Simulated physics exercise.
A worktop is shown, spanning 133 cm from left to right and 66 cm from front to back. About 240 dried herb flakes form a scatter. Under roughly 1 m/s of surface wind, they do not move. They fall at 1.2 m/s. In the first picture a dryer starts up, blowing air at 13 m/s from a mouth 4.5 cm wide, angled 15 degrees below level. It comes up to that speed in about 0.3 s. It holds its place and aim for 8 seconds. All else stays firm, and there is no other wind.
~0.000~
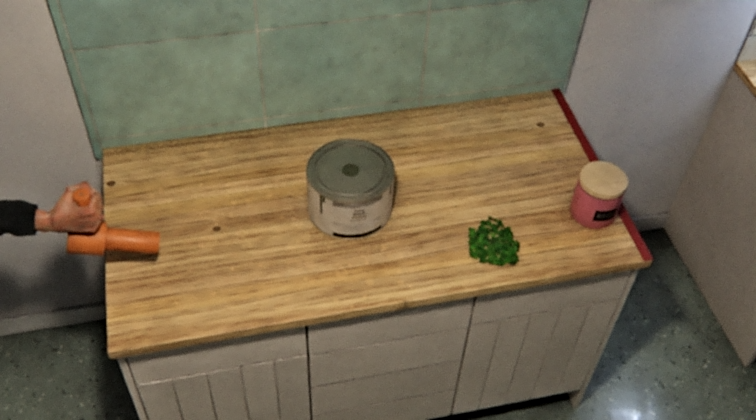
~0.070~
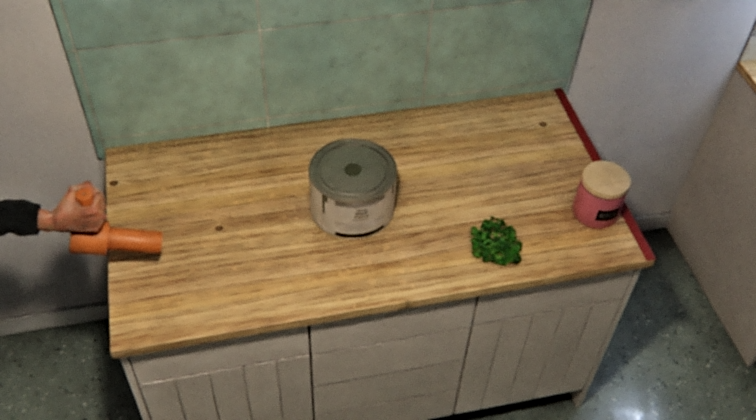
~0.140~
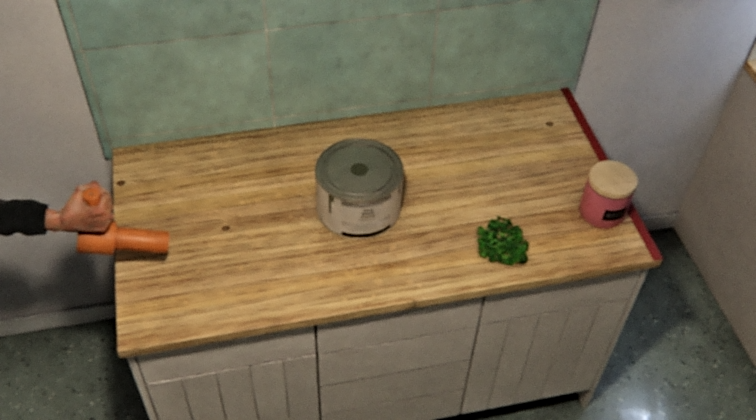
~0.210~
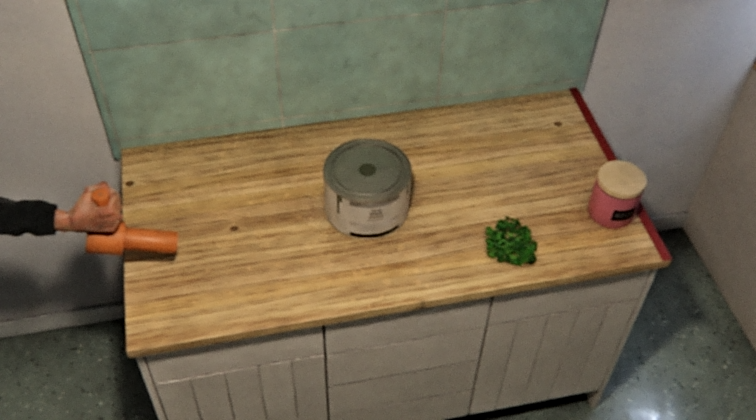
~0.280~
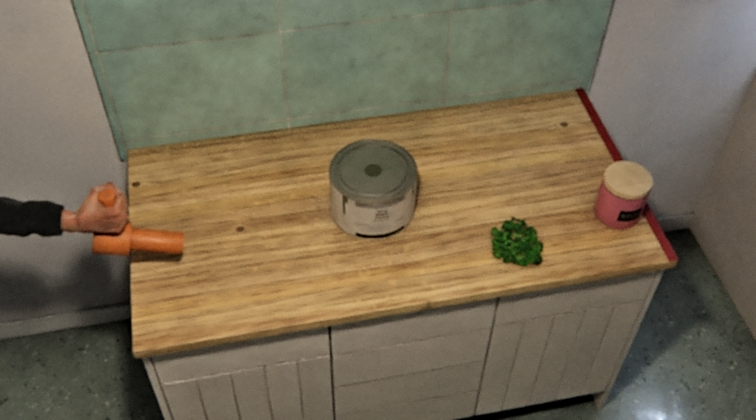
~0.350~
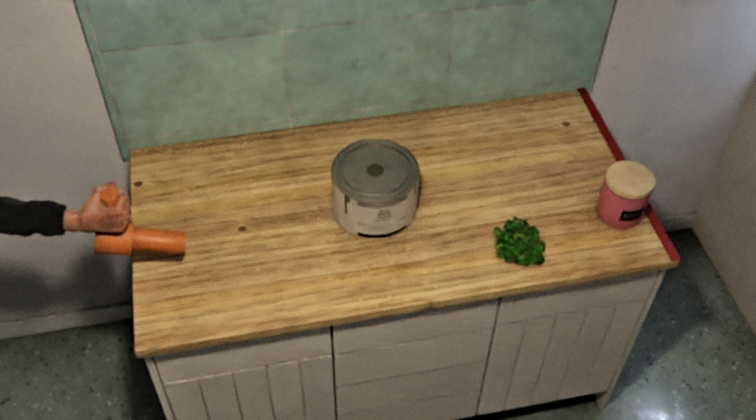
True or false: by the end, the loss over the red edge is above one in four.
True.
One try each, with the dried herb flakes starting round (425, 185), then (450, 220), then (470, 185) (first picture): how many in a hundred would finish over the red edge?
5, 90 and 20 in a hundred, respectively.
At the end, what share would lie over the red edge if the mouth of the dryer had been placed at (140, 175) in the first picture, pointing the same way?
I'd expect close to 0 per cent.
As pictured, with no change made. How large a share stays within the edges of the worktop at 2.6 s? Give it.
Share at that time: Some 10 %.
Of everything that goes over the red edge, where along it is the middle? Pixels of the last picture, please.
About (667, 235).
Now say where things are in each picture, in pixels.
The middle of the dried herb flakes is near (493, 245), none has stirred yet and the mouth of the dryer is at (159, 243), in the first picture.
The middle of the dried herb flakes is near (495, 245), none has stirred yet and the red edge is centred on (605, 166), in the second picture.
The middle of the dried herb flakes is near (502, 245), none has stirred yet, the top of a jar is at (614, 177) and the top of a large tin is at (359, 169), in the third picture.
The middle of the dried herb flakes is near (510, 245) and none has stirred yet, in the fourth picture.
The middle of the dried herb flakes is near (516, 245) and none has stirred yet, in the fifth picture.
The middle of the dried herb flakes is near (518, 245) and none has stirred yet, in the sixth picture.
After 1.6 s, 16 % are on the move or not yet settled, 69 % are over the red edge; the middle of those still in play is near (593, 146).
After 2.6 s, 10 % are on the move or not yet settled, 75 % are over the red edge.
After 4.4 s, 9 % are on the move or not yet settled, 76 % are over the red edge.
After 8.0 s, at the end, 78 % are over the red edge.
